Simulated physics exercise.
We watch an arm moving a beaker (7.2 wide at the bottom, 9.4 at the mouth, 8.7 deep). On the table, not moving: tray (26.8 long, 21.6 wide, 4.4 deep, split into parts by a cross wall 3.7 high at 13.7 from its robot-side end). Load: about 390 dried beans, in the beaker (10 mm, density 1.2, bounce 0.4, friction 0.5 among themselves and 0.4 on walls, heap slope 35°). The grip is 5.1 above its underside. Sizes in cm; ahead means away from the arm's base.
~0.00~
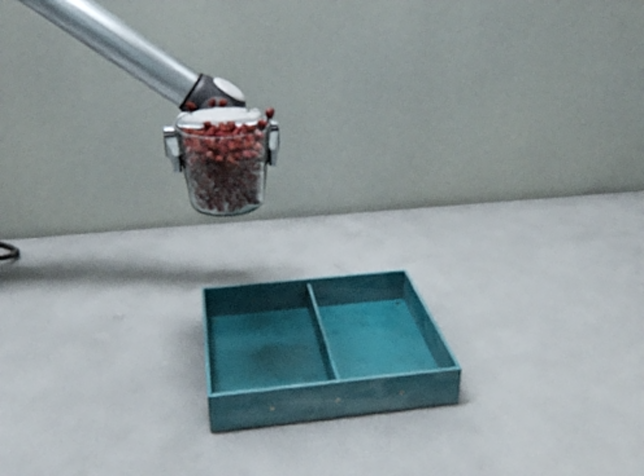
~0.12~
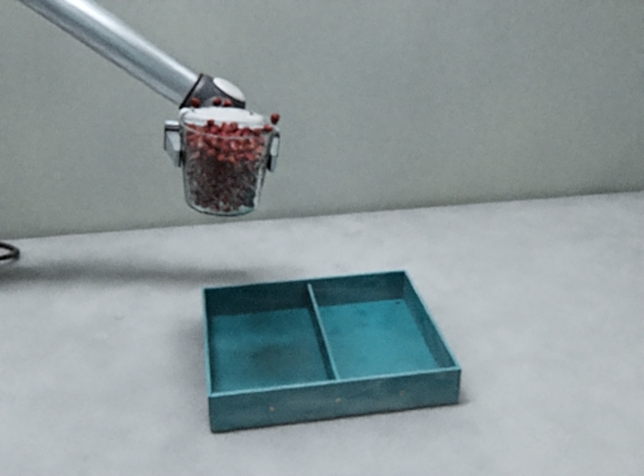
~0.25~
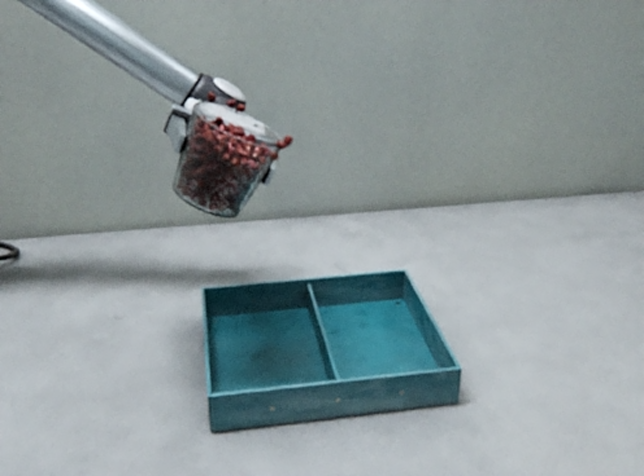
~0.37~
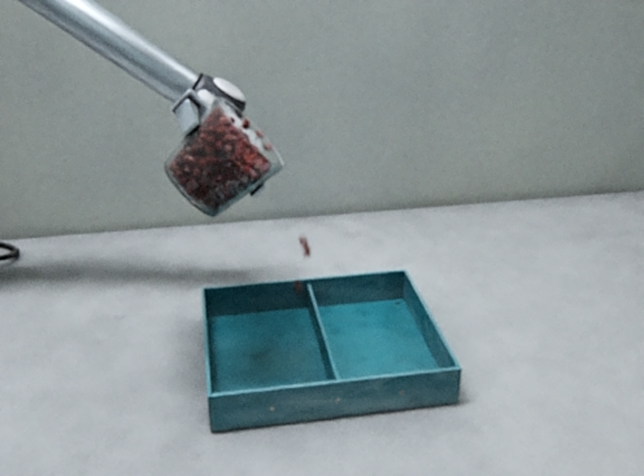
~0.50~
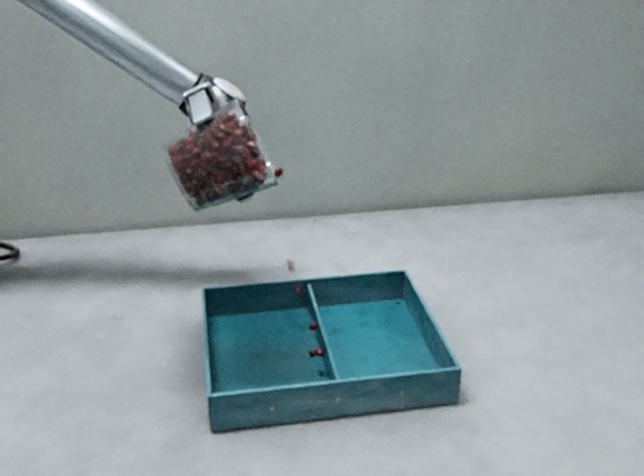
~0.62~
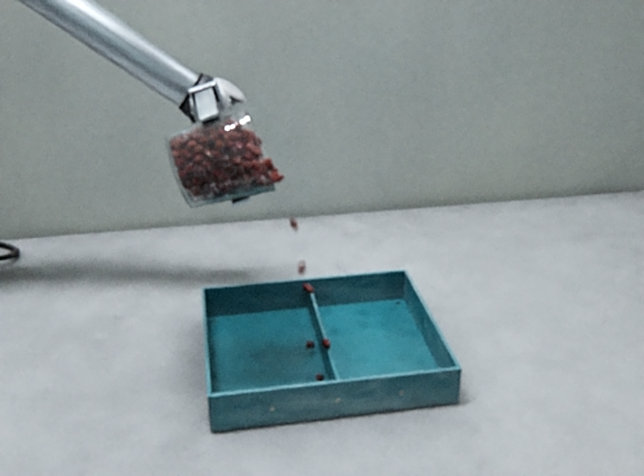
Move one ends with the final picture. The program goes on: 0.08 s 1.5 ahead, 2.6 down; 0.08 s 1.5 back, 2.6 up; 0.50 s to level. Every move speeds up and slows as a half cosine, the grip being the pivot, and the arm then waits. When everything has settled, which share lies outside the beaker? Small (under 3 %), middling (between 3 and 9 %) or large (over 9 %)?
Outside the beaker the share is large, over 9 %.
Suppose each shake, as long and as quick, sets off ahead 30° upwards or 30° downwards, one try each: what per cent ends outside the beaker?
About 75 and 30 per cent.
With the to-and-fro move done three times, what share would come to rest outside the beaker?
In that case some 40 per cent.
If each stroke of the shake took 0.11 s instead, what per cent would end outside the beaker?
Then about 15 per cent.
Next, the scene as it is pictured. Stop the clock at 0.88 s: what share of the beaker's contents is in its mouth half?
About 45 per cent.
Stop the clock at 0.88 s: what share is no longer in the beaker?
Near 15 per cent so far.
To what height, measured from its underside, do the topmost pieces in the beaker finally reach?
Some 9.0 cm.
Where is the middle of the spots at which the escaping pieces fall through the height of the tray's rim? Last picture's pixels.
Near (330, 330).
After 0.88 s, tilted 66° forward, highest piece 29 above the table; 322 in the beaker, 8 in the far-side part, 7 in the robot-side part, 49 in flight or on a rim.
After 1.15 s, tilted 12° forward, highest piece 30 above the table; 313 in the beaker, 44 in the far-side part, 26 in the robot-side part, 3 in flight or on a rim.
After 1.48 s, level, highest piece 31 above the table; 313 in the beaker, 45 in the far-side part, 28 in the robot-side part.
After 2.53 s, level, highest piece 31 above the table; 313 in the beaker, 45 in the far-side part, 28 in the robot-side part.
At rest, 313 in the beaker, 45 in the far-side part, 28 in the robot-side part. That is 19 % outside the beaker.
